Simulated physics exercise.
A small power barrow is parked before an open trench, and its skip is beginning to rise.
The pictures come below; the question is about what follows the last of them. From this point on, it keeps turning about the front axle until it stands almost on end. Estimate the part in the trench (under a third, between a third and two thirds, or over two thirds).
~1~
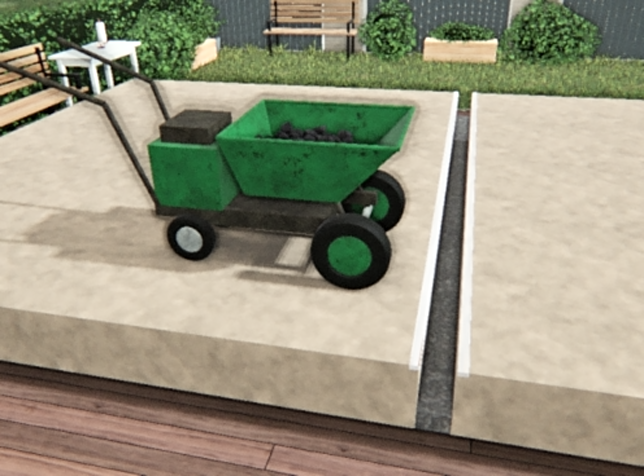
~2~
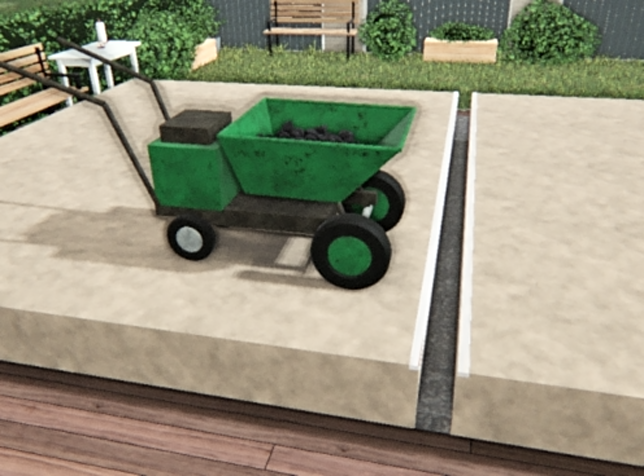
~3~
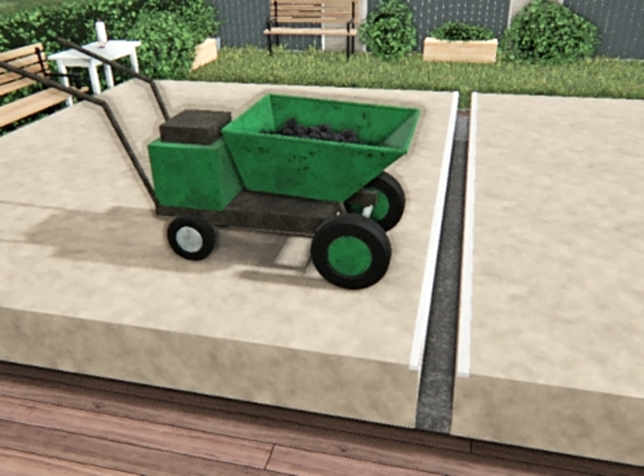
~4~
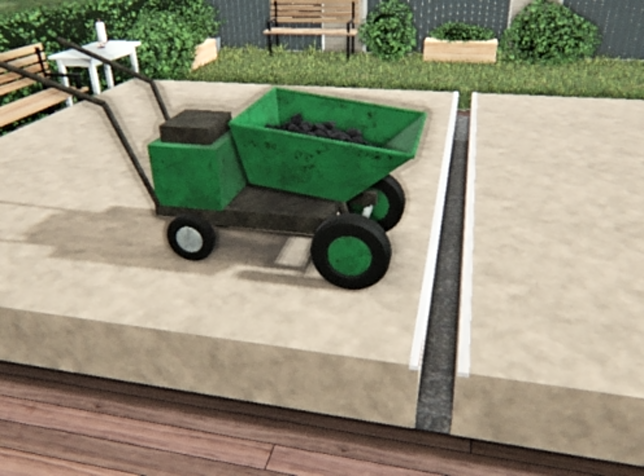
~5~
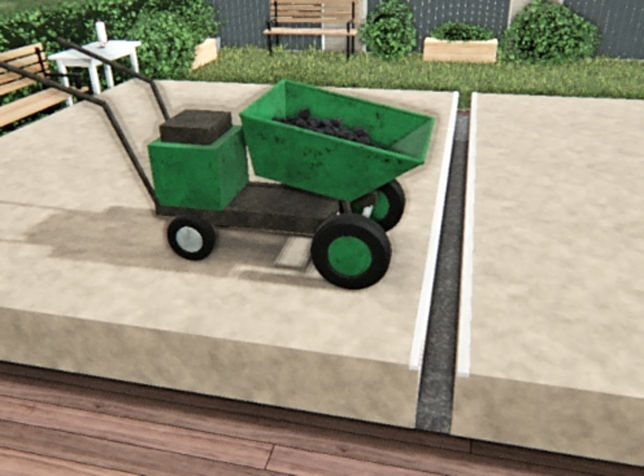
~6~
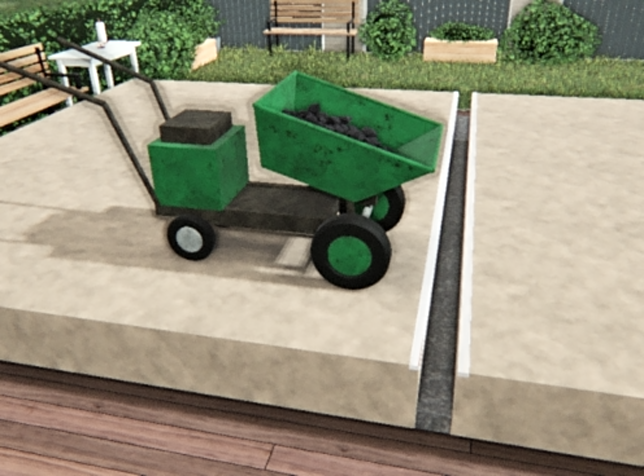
Smaller than a third.
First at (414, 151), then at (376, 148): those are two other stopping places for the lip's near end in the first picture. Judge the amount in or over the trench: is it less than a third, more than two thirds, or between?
Place one, less than a third; place two, under a third.
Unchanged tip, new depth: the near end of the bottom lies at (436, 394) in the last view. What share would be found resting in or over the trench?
I'd put it at about 0 in a hundred.
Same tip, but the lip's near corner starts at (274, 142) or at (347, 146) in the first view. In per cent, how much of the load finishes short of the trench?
In order: 70 % and 0 %.
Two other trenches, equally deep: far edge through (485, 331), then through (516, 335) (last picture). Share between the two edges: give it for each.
The first try comes out at 20 percent and the second at 70 percent.
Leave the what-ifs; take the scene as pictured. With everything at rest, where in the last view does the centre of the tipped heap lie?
(513, 267).
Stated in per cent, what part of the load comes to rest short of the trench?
It works out to roughly 0 percent.
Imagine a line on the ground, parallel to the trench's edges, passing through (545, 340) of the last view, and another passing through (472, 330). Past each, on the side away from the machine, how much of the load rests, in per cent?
About 30 and 90 %.
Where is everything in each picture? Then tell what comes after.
Lip of the skip at (398, 150), level; top of the load at (309, 142), lumps of coal; first edge of the trench at (421, 323); far edge at (465, 329), the trench under half as wide as the skip, and about as deep as wide, in the first frame.
Lip of the skip at (399, 150), level; top of the load at (311, 141), in the second frame.
Lip of the skip at (405, 153), tipped barely; top of the load at (298, 141), in the third frame.
Lip of the skip at (412, 157), tipped a little; top of the load at (288, 138), in the fourth frame.
Lip of the skip at (422, 163), tipped a little; top of the load at (296, 132), in the fifth frame.
Lip of the skip at (432, 171), tipped clearly; top of the load at (305, 127); first edge of the trench at (421, 323); far edge at (465, 329), in the sixth frame.
Soon, skip tipped steeply; all in the skip.
A while on, skip tipped steeply; nearly all in the skip; a small part beyond it.
Towards the end, skip tipped right over; about a quarter in the skip; most beyond it.
Finally, skip tipped right over; a stray few in the skip; a small part in or heaped over the trench; nearly all beyond it.
